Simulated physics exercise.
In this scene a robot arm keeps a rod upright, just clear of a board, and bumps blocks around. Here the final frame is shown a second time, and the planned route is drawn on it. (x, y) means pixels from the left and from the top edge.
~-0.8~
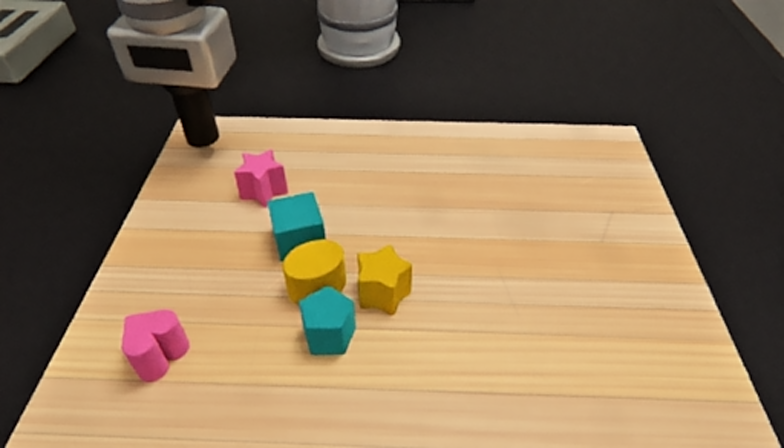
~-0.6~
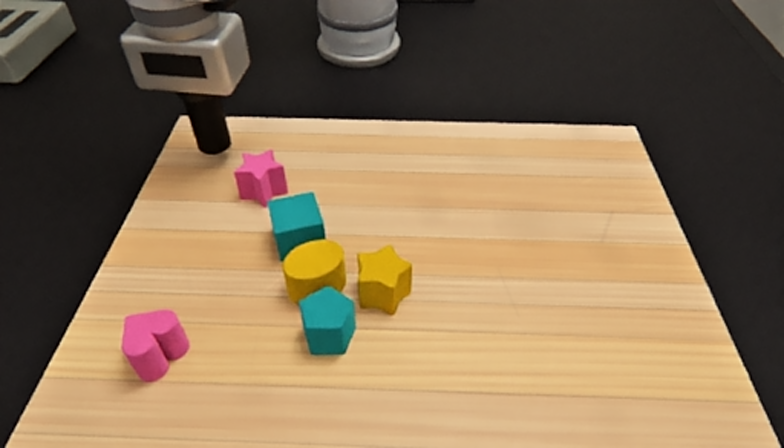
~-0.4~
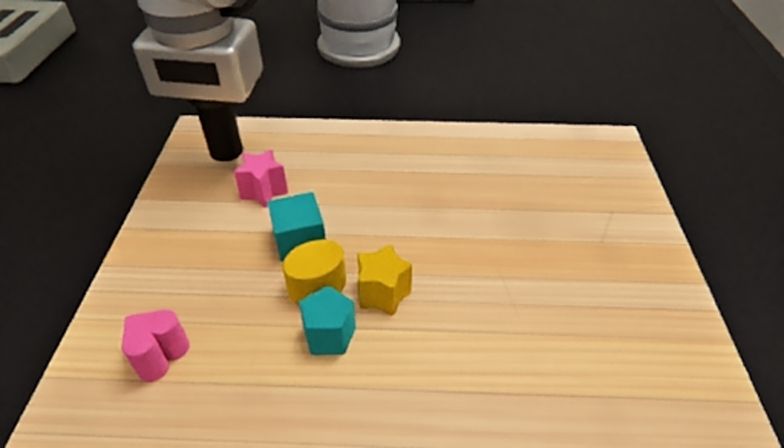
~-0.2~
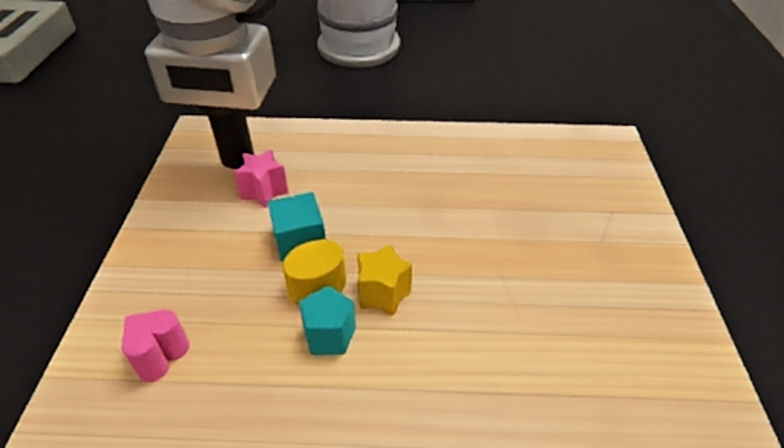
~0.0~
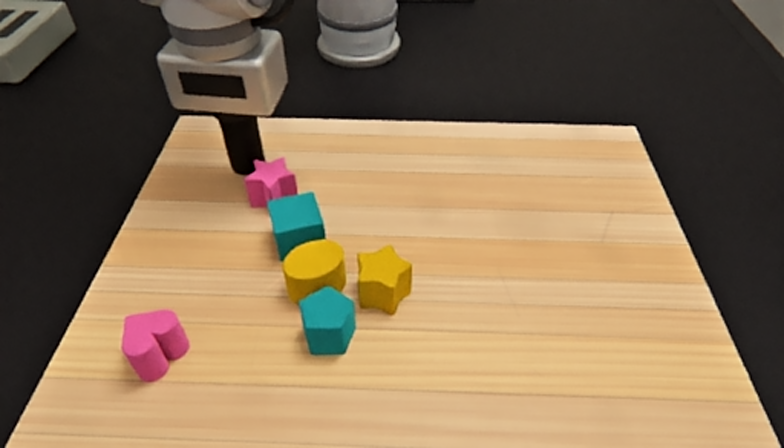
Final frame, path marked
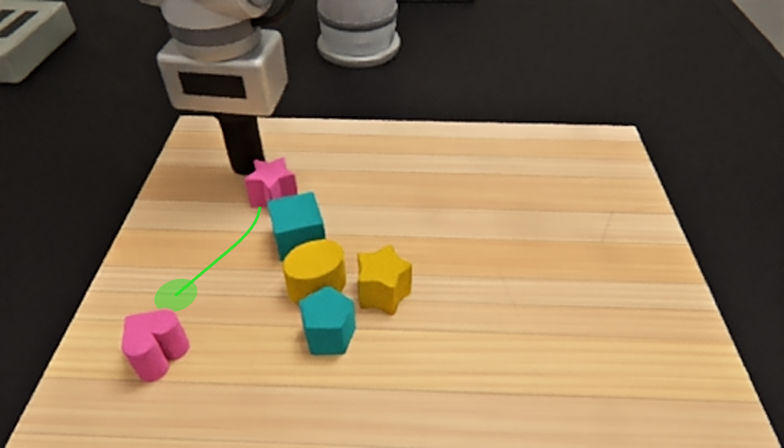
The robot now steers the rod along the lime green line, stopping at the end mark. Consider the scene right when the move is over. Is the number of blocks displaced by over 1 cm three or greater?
Going by the path, no.
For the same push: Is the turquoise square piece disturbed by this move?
It is shoved along.
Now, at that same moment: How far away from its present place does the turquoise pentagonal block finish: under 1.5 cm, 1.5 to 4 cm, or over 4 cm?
The turquoise pentagonal block moves under 1.5 cm.
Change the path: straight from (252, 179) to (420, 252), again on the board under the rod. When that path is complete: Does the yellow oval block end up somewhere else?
Yes
Drawn move, from (252, 179) over (258, 215) and (225, 254) to (176, 295).
The first path, step by step. One third of the way, rod (254, 202); pink star block (288, 188), turned 75° anticlockwise; turquoise square piece (301, 220).
Two thirds of the way, rod (220, 240); pink star block (287, 188), turned 90° anticlockwise; turquoise square piece (302, 221).
At the end, rod (170, 281); pink heart block still; pink star block (287, 188), turned 90° anticlockwise; turquoise square piece (302, 221); turquoise pentagonal block still.
